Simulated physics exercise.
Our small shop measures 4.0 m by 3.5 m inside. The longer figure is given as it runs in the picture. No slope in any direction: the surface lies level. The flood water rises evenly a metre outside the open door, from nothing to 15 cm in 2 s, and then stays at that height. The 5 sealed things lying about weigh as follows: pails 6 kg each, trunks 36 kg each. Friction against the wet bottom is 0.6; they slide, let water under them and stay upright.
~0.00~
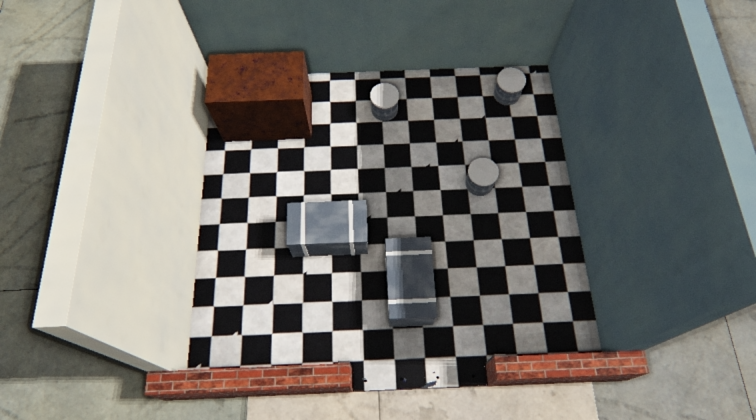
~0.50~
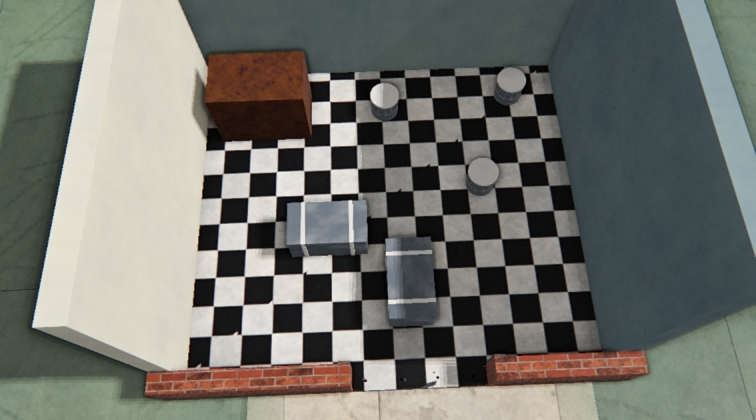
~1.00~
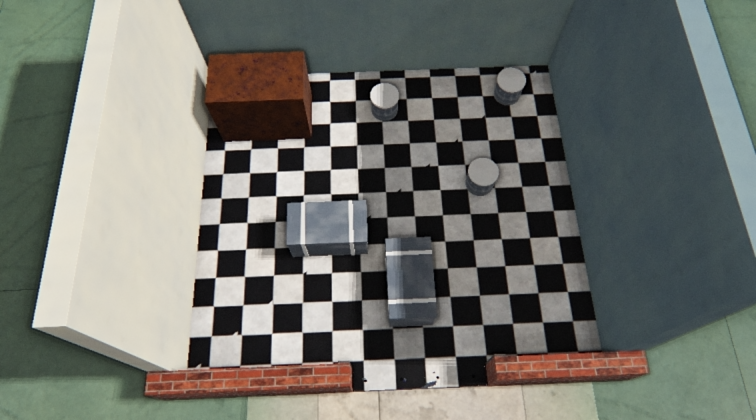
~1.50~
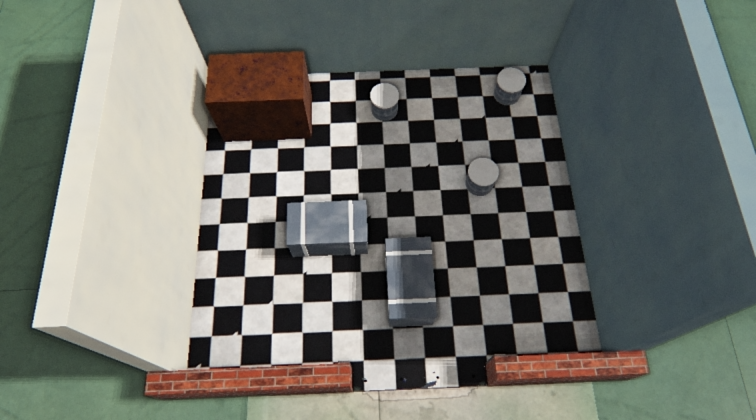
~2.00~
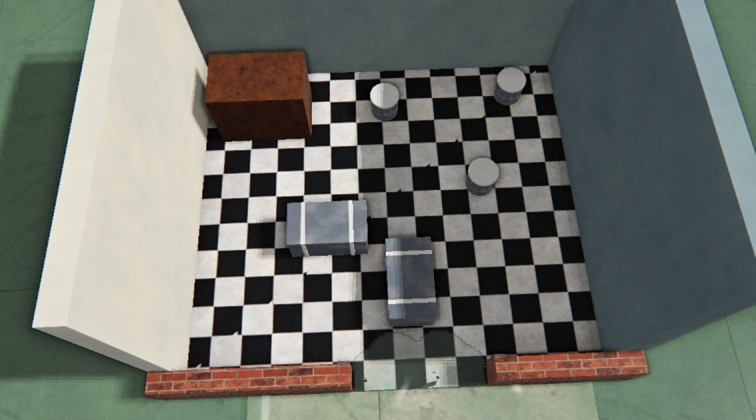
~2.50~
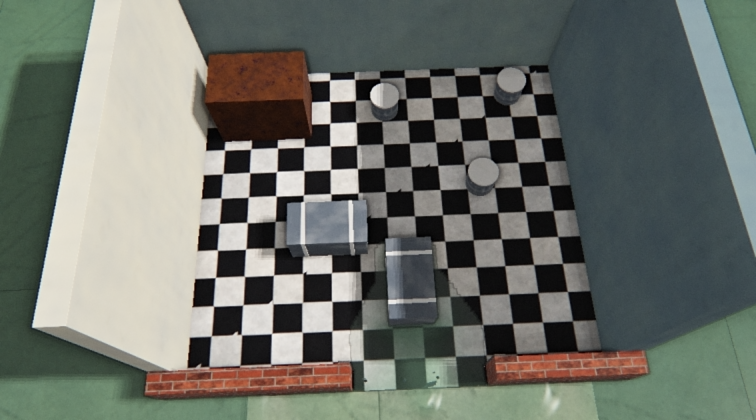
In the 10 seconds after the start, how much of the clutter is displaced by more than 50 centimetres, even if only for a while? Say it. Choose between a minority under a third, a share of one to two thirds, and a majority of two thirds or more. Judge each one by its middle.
A minority under a third.
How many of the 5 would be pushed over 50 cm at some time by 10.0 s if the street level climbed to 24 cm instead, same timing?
In that case the number is 5.
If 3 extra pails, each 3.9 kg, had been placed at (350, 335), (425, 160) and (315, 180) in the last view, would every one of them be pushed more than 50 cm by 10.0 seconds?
The three, in order: Larger, smaller shift, smaller shift.
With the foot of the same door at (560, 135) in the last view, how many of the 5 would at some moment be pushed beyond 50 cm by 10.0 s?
Result: 3 of them.
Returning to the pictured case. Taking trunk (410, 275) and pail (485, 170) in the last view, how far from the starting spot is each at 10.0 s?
In turn: 0 cm, 0 cm.
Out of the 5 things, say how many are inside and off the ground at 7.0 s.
That would be 0 of them.
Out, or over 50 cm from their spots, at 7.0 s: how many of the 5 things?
Count then: 0.
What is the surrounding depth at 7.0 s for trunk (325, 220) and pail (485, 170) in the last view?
I'd estimate 3 cm for the first and 3 cm for the second.
After 3.5 s 0 of 5 are over 50 cm from their spots; 0 afloat.
After 4.5 s 0 of 5 are over 50 cm from their spots; 0 afloat.
After 7.0 s 0 of 5 are over 50 cm from their spots; 0 afloat.
After 10.0 s 0 of 5 are over 50 cm from their spots, and 0 have been at some point; 1 afloat.
